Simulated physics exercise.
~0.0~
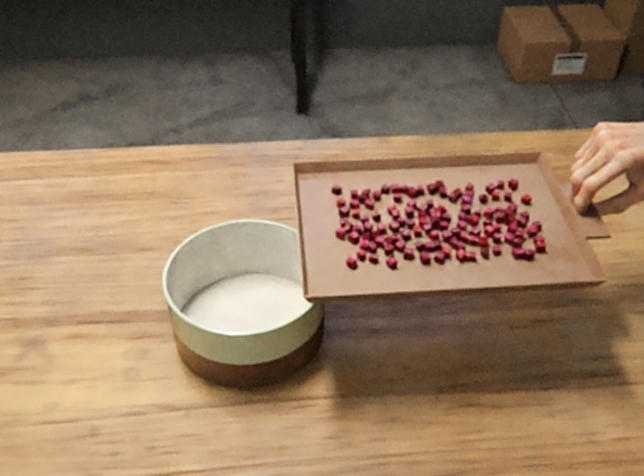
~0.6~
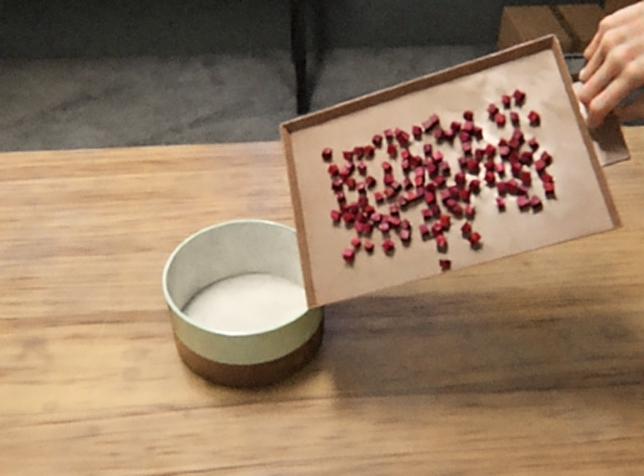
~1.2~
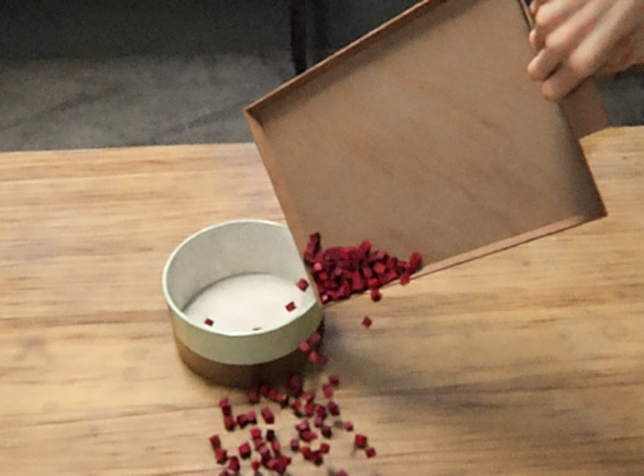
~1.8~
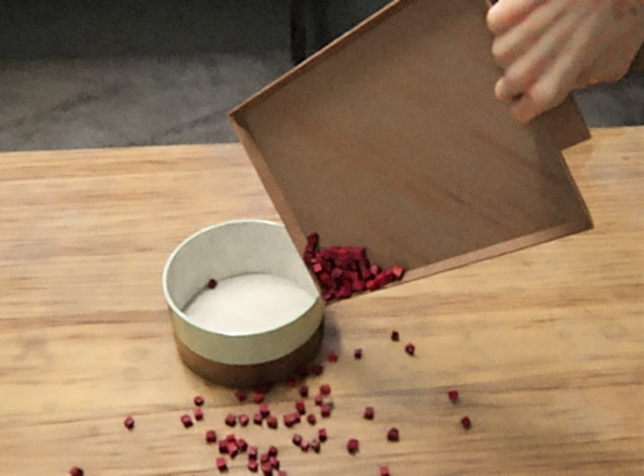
The clip shows a hand tilting a brown tray of dark red beetroot cubes beside a pale green and brown pot on a wooden table. Many cubes spill in front of the pot and scatter, very few enter it, and a clump stays in the tray's lower corner.
